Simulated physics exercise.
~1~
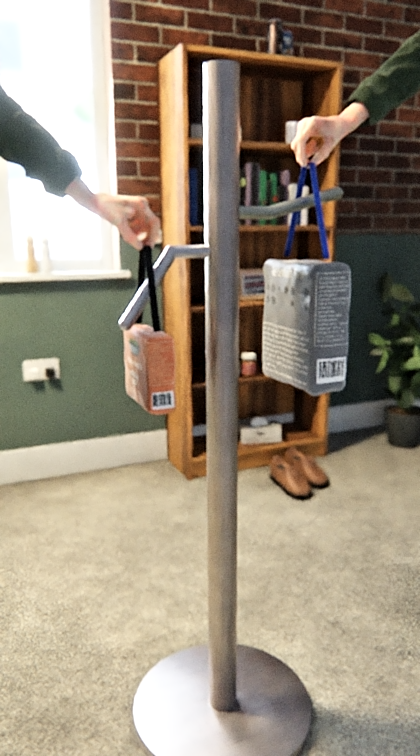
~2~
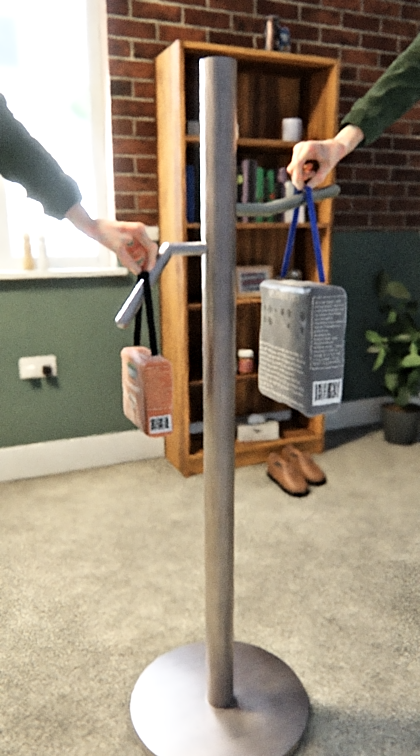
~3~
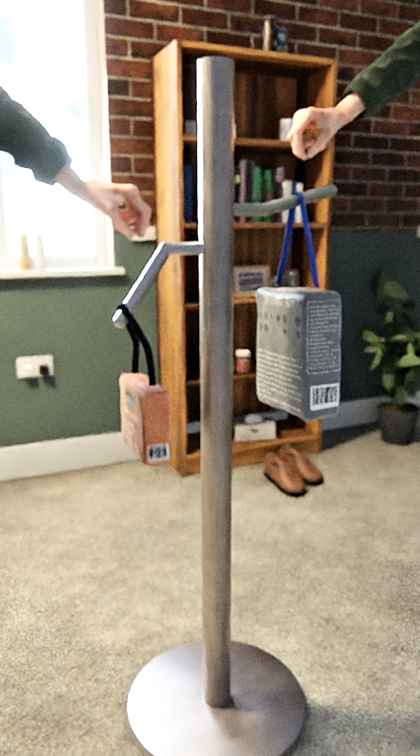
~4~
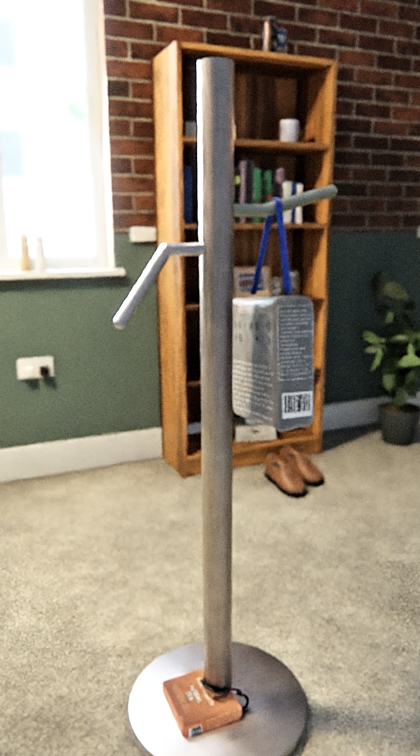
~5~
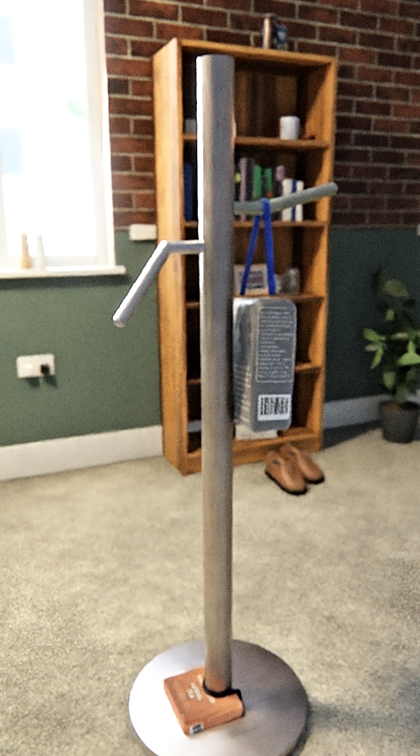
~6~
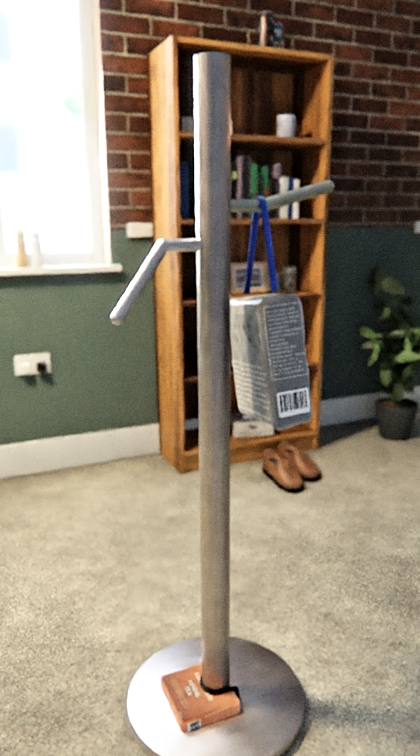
Two hands release hanging packages; the orange one falls, while the grey one stays up.
